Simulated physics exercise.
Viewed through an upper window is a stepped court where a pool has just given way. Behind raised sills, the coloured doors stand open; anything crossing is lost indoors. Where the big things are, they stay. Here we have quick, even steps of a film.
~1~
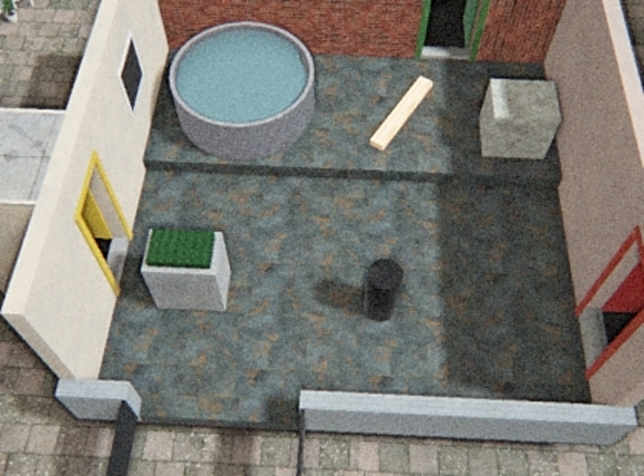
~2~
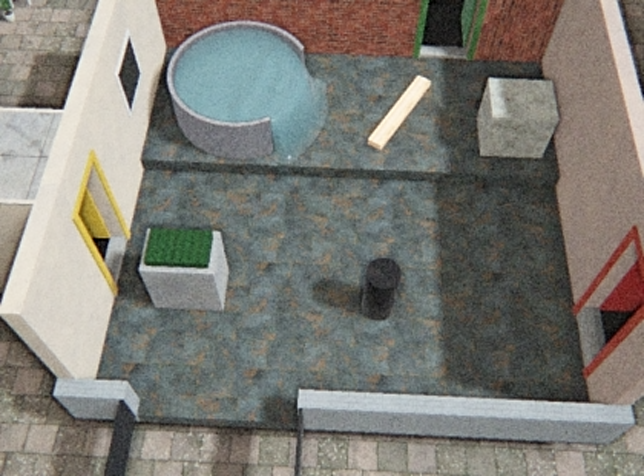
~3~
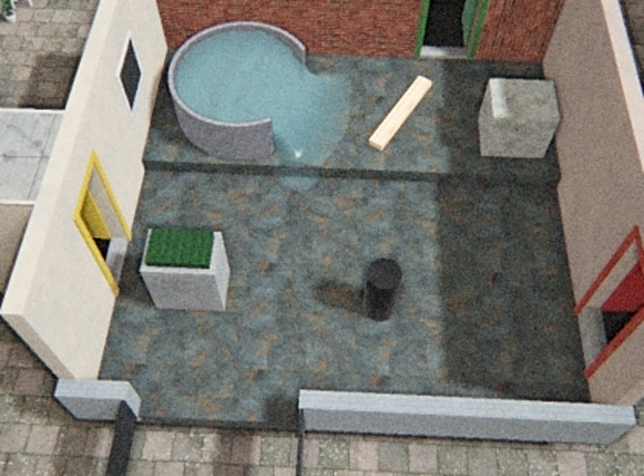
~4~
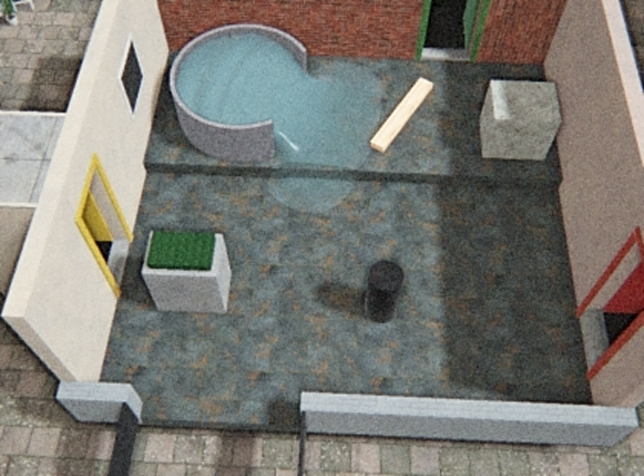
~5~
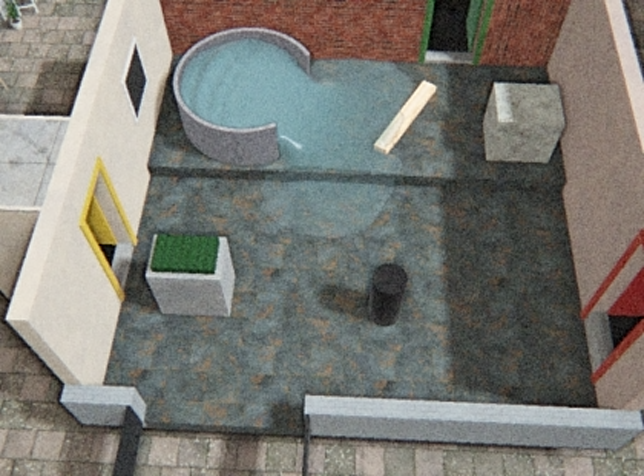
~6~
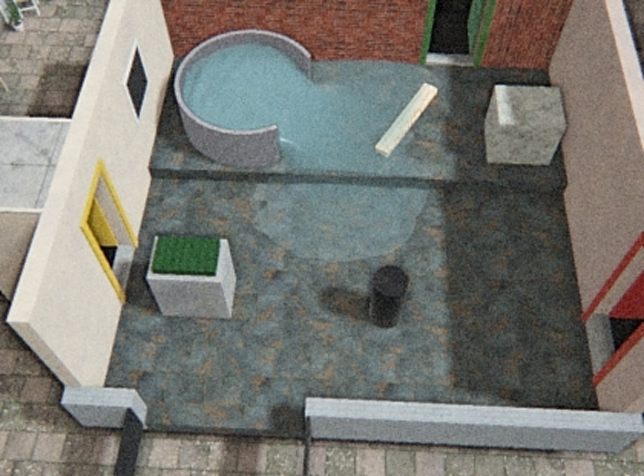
At first, a round grey pool stands whole and still on the raised back level of a walled court with coloured doors. Then its right side opens and water pours out, spreading right around a pale plank and down over the step, fanning across the lower floor towards a dark cylinder.
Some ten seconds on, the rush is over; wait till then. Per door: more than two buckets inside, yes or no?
Per door - yellow door: No, green door: Yes, red door: No.
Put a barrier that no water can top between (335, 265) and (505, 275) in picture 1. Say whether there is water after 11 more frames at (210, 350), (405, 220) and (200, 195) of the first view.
The first is still bare, the second inundated and the third still bare.
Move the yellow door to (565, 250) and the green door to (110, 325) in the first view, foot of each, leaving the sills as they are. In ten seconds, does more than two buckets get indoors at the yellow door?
I'd say the yellow one tops the mark in the end.
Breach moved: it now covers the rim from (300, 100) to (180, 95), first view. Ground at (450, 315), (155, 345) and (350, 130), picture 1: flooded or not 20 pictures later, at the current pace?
Point by point: Soaked; soaked; unwetted.
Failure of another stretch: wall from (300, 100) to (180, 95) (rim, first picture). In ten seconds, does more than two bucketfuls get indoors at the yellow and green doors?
The yellow door exceeds the mark, and the green door remains below.
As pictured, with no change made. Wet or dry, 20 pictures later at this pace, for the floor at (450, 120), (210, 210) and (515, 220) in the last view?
First spot inundated, second not wet, third inundated.
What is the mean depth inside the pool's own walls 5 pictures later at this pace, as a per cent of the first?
54 percent or thereabouts.
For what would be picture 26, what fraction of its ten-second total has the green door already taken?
Some 65 per cent.
A moment on, water covers 45 % of the floor; the yellow door not reached, the green door under two buckets in, the red door not reached.
Next, water covers 60 % of the floor; the yellow door not reached, the green door over two buckets in, the red door wet at the sill, nothing in.
Then, water covers 65 % of the floor; the yellow door not reached, the green door far over two buckets in, the red door wet at the sill, nothing in.
Later, water covers 80 % of the floor; the yellow door not reached, the green door far over two buckets in, the red door wet at the sill, nothing in.
In the end, water covers 95 % of the floor; the yellow door wet at the sill, nothing in, the green door far over two buckets in, the red door wet at the sill, nothing in.
